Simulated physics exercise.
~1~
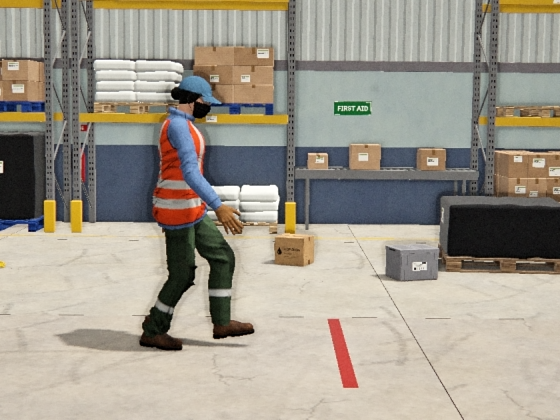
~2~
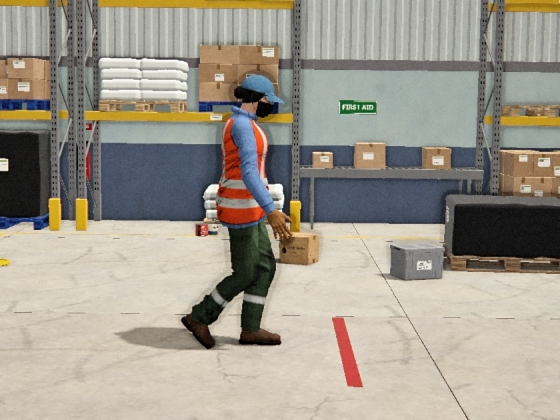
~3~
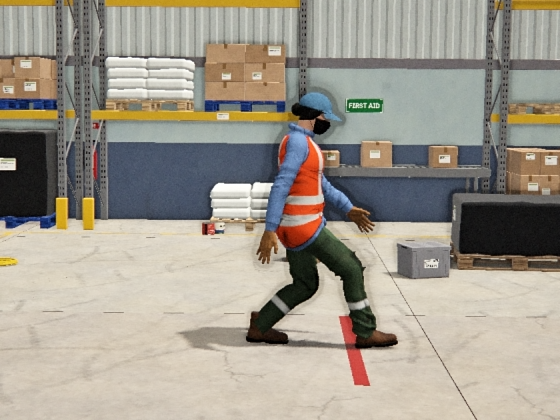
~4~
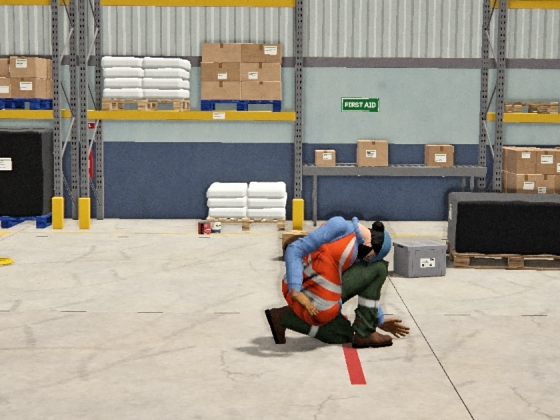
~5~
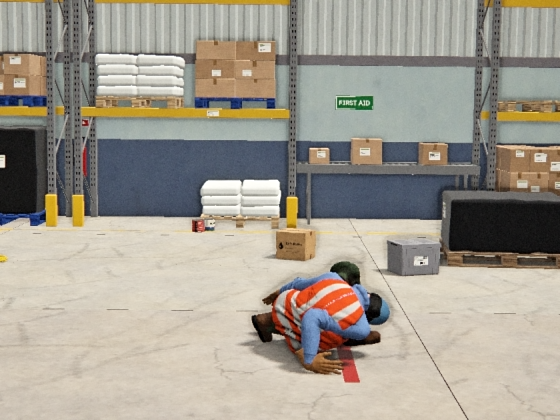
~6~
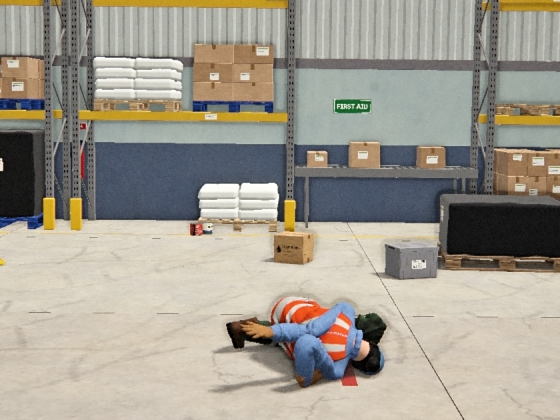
A worker in an orange vest and blue cap walked right across a warehouse floor toward a strip of red tape, then buckled at the knees, folded forward with hands near the floor, and ended crumpled there, head just past the tape and hips short of it.
